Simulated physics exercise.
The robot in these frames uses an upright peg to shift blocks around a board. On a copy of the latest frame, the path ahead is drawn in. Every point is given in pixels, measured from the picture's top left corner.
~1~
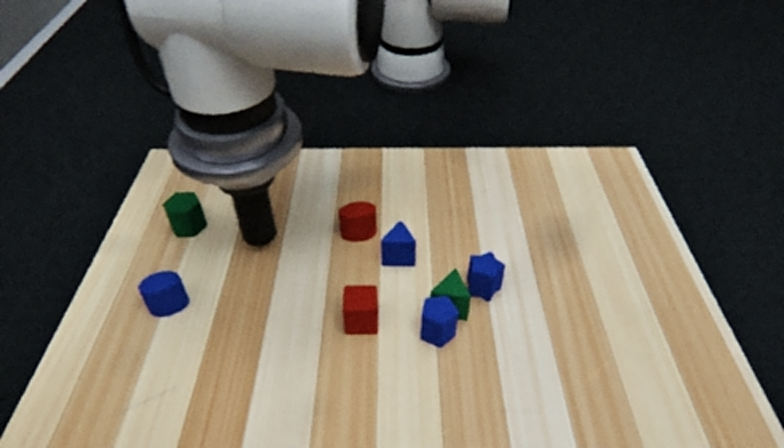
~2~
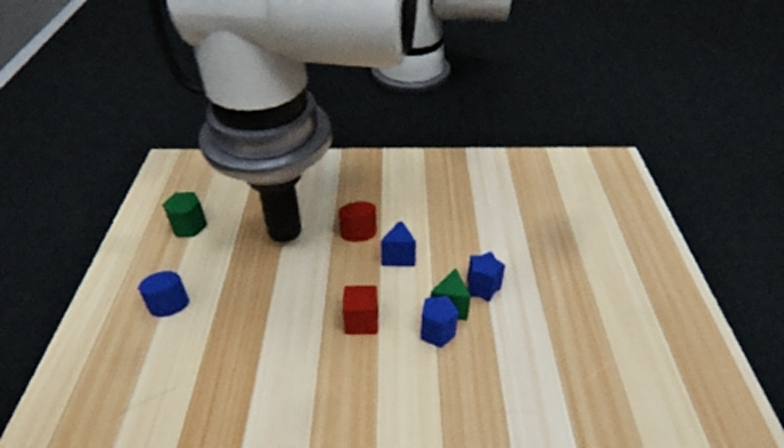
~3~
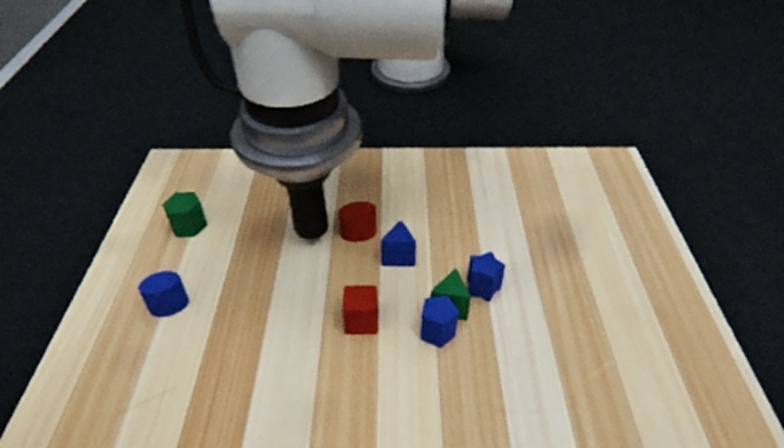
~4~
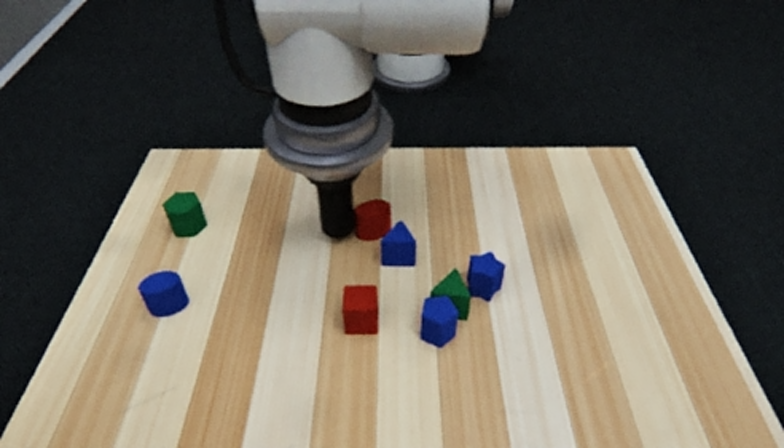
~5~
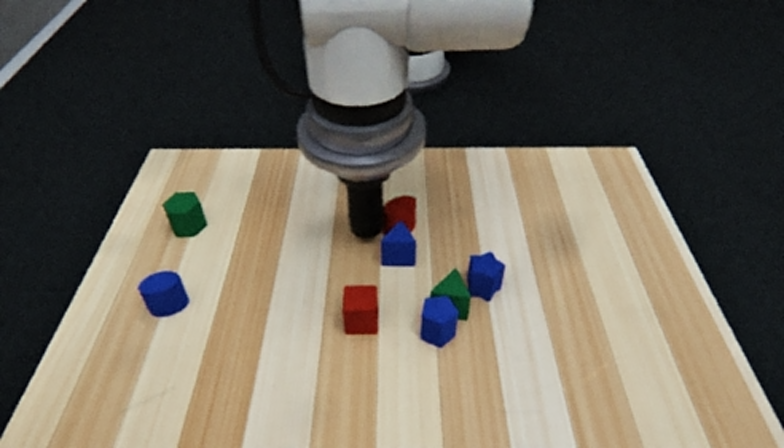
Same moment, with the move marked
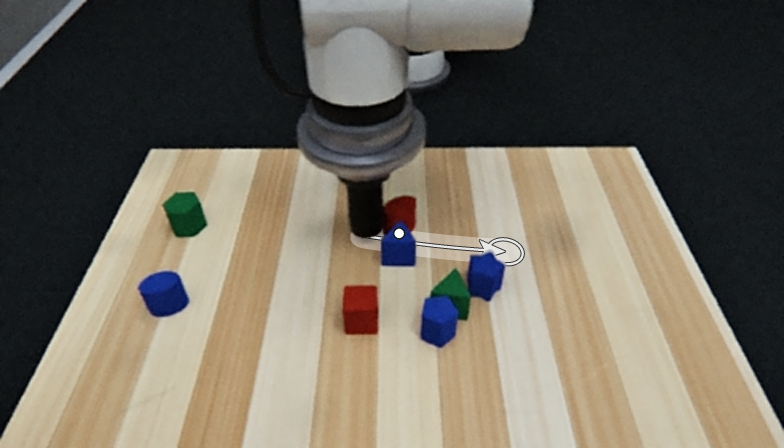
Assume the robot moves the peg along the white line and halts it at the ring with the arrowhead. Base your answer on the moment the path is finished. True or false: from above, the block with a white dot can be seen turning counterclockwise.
The claim does not hold.
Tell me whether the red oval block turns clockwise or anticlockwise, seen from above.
Twists anticlockwise.
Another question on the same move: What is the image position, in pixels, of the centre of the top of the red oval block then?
Around pixel (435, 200).
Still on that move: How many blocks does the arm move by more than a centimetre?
Answer: Two blocks.
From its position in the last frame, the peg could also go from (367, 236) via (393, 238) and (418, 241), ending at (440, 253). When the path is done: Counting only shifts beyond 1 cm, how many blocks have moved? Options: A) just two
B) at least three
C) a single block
A: Just two.
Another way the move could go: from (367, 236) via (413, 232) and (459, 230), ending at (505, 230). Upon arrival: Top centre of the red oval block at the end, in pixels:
Top centre: (459, 186).
Drawn move, from (367, 236) by way of (435, 246) to (505, 252); the dot is on the blue triangular piece.
What follows on the original path. One third of the way, peg at (414, 234); blue triangular piece at (414, 239), turned 65° clockwise; red oval block at (429, 200), turned 80° anticlockwise.
Two thirds of the way, peg at (461, 239); blue triangular piece at (415, 239), turned 70° clockwise; red oval block at (435, 200), turned 115° anticlockwise.
At the end, peg at (507, 243); blue triangular piece at (415, 239), turned 70° clockwise; red oval block at (435, 200), turned 115° anticlockwise; blue star-shaped block still.
